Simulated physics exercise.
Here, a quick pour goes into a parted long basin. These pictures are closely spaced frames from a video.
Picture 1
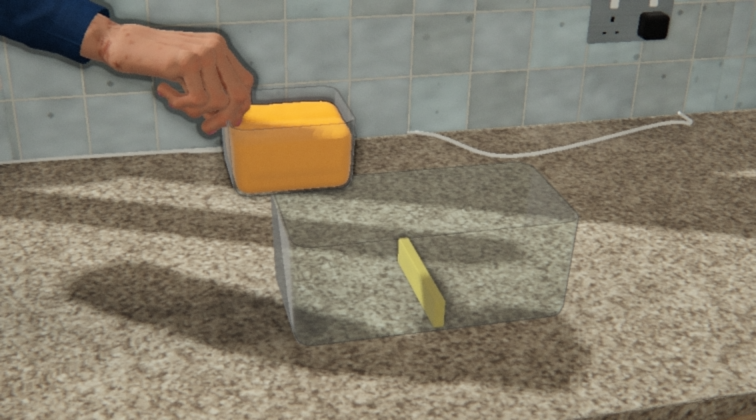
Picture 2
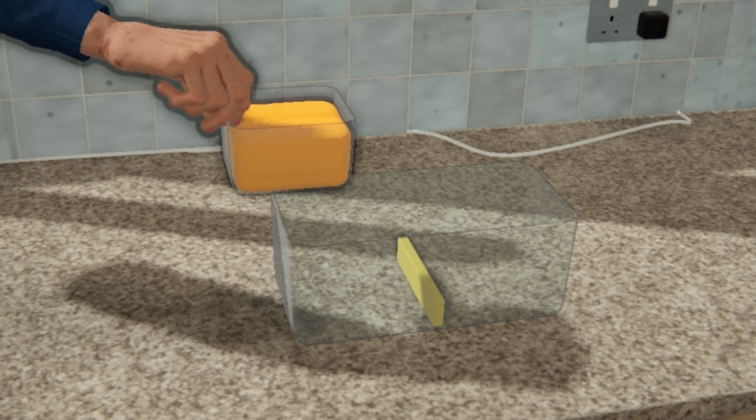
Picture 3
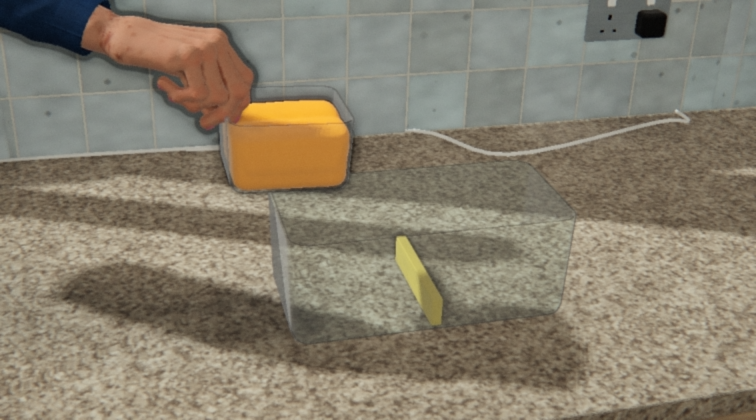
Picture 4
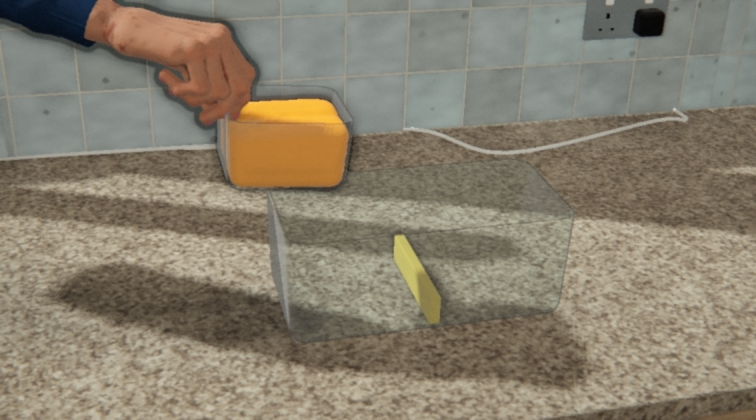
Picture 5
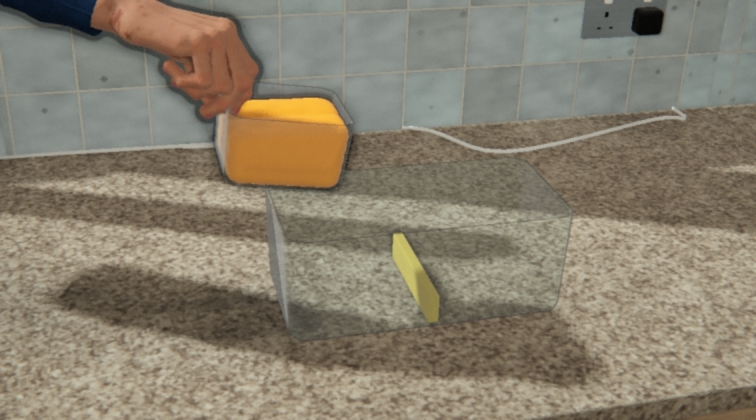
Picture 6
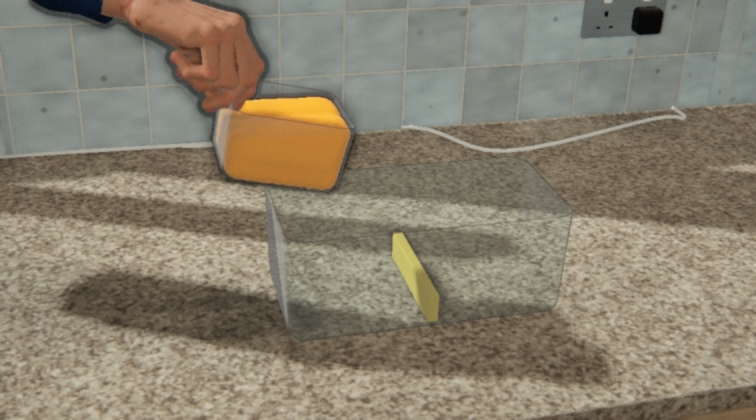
A hand in a dark blue sleeve, reaching in from the upper left, slowly tilts a clear container of orange juice rightward, its right side dipping slightly as the view drifts very little. In front sits an empty, clear long basin with a low yellow wall inside. The speckled countertop, seen from slightly above, meets pale blue tiles, a white cable and a socket with a black plug.
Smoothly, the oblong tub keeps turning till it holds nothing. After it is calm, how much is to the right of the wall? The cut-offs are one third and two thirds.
The right side is left with too little to make a third.
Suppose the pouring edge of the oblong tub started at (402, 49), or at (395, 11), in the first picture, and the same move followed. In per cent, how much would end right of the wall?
Close to 75 in a hundred, then close to 70 in a hundred.
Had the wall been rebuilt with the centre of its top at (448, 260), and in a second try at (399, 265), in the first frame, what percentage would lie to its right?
It would come to roughly 5 per cent the first time and roughly 50 per cent the second.
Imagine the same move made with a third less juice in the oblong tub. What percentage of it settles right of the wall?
5 per cent or so.
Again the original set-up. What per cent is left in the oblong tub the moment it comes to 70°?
Near 50 percent is still in there.
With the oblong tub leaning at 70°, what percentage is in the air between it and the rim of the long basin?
Estimated at 25 per cent or so.
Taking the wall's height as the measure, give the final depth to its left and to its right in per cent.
Levels: Left around 70 per cent, right around 10 per cent.
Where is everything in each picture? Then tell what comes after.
In the first picture, it leans 0°; its right rim is at (346, 105); the juice meets the walls at (227, 124) and (342, 116); the long basin's rim runs from (281, 216) to (554, 191); the wall's top is at (421, 269).
In the second picture, it leans 1°; its right rim is at (345, 105); the juice meets the walls at (226, 124) and (341, 116).
In the third picture, it leans 2°; its right rim is at (344, 105); the juice meets the walls at (225, 122) and (340, 115).
In the fourth picture, it leans 5°; its right rim is at (344, 107); the juice meets the walls at (224, 120) and (339, 114).
In the fifth picture, it leans 9°; its right rim is at (344, 109); the juice meets the walls at (224, 119) and (339, 113).
In the sixth picture, it leans 13°; its right rim is at (345, 113); the juice meets the walls at (225, 119) and (341, 113).
A moment on, the oblong tub is tipped part way and 49 per cent is still to pour, 26 is left of the wall and 1 right of it.
Next, the oblong tub is tipped right over and 7 per cent is still to pour, 81 is left of the wall and 9 right of it.
Then the oblong tub is tipped right over and 0 per cent is still to pour, 84 is left of the wall and 16 right of it.
Later the oblong tub is tipped right over and 0 per cent is still to pour, 83 is left of the wall and 16 right of it.
In the end 83 per cent lies left of the wall, 16 right of it and 0 outside.
